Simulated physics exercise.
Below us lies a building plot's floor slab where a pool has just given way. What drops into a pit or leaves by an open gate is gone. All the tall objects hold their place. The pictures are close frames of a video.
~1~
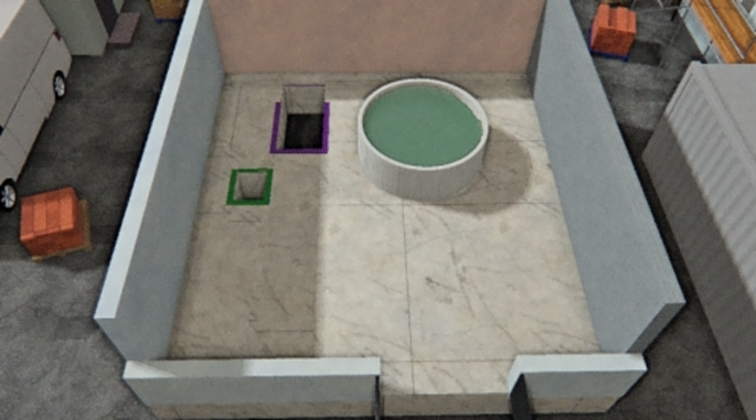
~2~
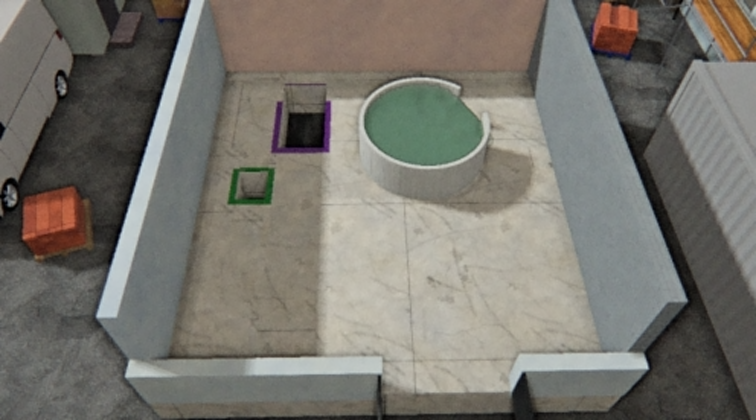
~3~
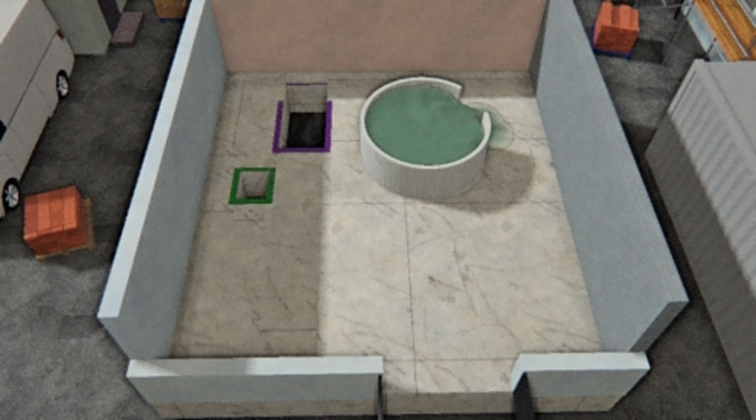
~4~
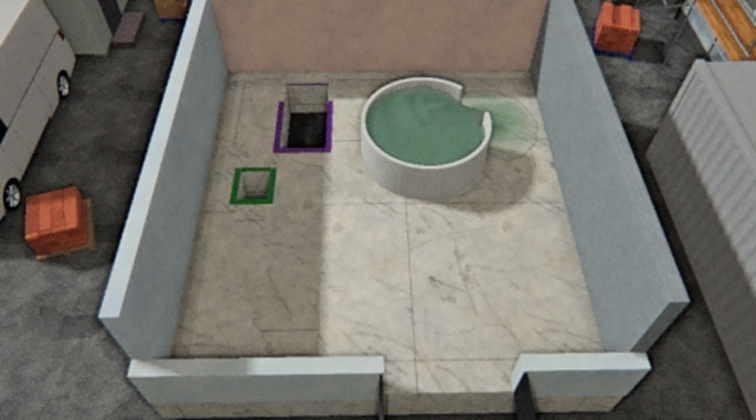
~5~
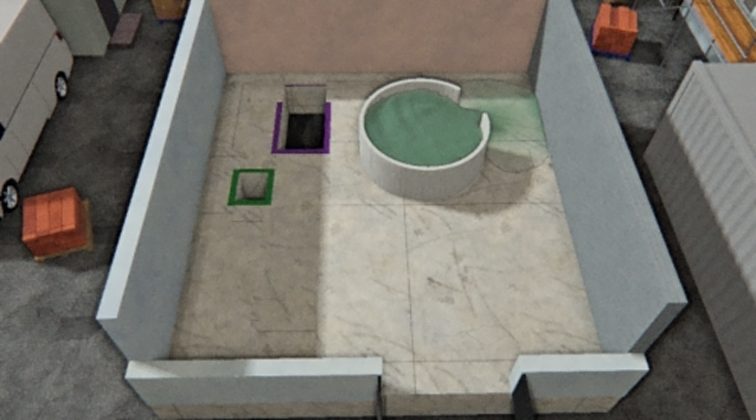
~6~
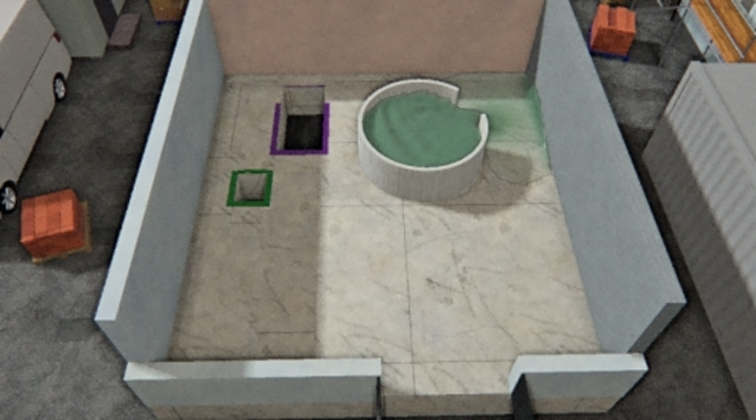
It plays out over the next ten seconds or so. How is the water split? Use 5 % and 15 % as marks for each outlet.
In the end: The gate takes from 5 to 15 %; the green pit takes less than 5 %; the purple pit takes more than 15 %.
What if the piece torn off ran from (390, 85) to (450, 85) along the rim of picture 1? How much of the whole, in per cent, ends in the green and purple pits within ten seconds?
Parts in a hundred: Green 2, purple 35.
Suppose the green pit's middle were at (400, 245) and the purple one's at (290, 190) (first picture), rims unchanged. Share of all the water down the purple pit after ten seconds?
Per cent: Purple 8.
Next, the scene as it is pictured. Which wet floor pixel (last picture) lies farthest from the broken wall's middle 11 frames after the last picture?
Near (581, 300).
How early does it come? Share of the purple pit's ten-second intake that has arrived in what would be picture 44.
Near 60 in a hundred.
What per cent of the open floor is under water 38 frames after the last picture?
Near 60 in a hundred.
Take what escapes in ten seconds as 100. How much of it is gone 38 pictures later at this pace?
Roughly 50 per cent.
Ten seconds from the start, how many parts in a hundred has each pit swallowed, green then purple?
Near 2 and 26 in a hundred.
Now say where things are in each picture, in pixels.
In the first frame, the round pool at (423, 125) is whole and still.
In the second frame, the front is at a hidden place, out from the gap at (470, 120).
In the third frame, water pours out at (470, 122) and has run to (510, 132).
In the fourth frame, the front is at (523, 107), out from the gap at (471, 122).
In the fifth frame, the front is at (530, 91), out from the gap at (469, 123).
In the sixth frame, the front is at (524, 75), out from the gap at (468, 123).
A moment on, water covers 10 % of the floor; the gate 0 %, the green pit 0 %, the purple pit 0 %.
Next, water covers 25 % of the floor; the gate 0 %, the green pit 0 %, the purple pit 0 %.
Then, water covers 45 % of the floor; the gate 0 %, the green pit 0 %, the purple pit 5 %.
Later, water covers 60 % of the floor; the gate 3 %, the green pit 0 %, the purple pit 16 %.
In the end, water covers 75 % of the floor; the gate 9 %, the green pit 1 %, the purple pit 27 %.
